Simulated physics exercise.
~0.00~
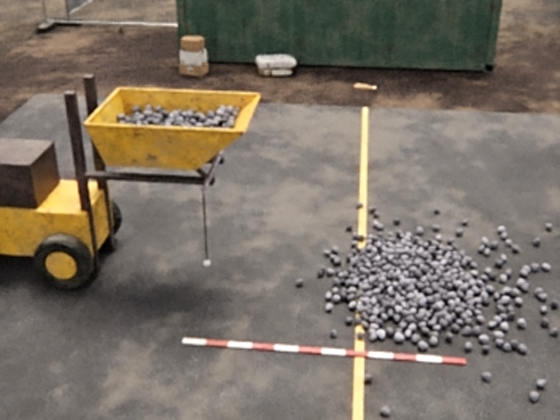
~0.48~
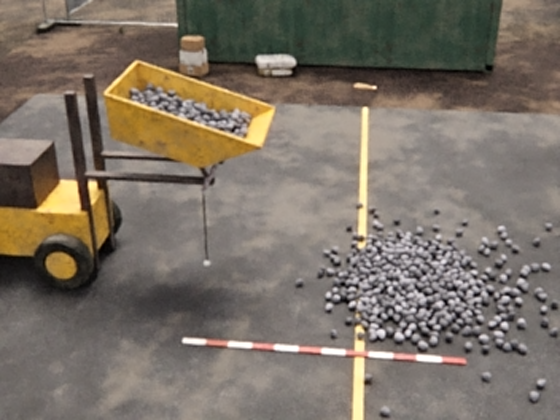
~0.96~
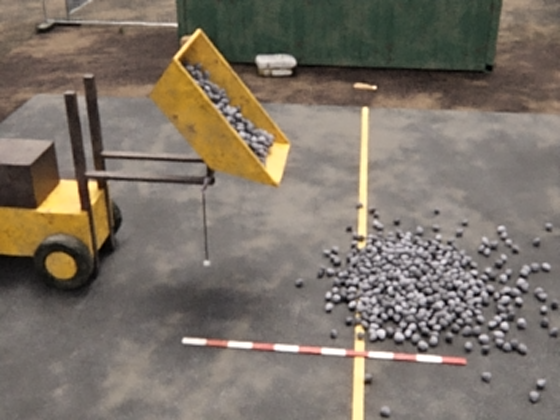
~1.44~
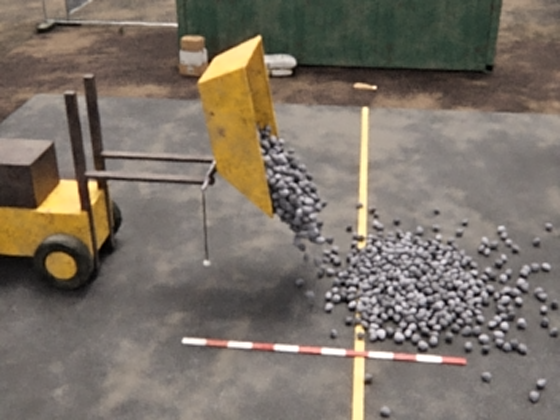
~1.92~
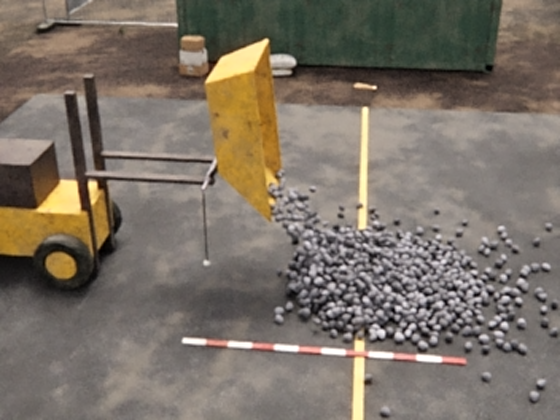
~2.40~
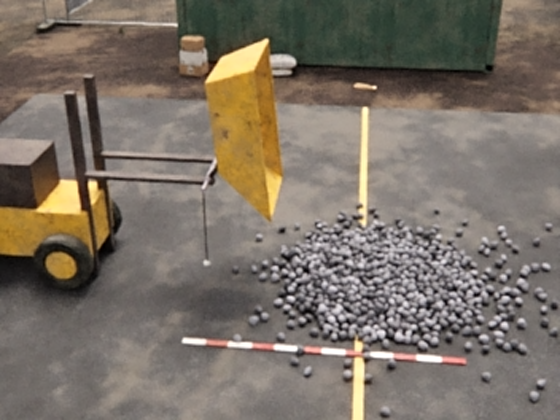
Yellow skip on a forklift tipping steeply and pouring grey stones beside an earlier heap, ending empty above one broad, merged pile.
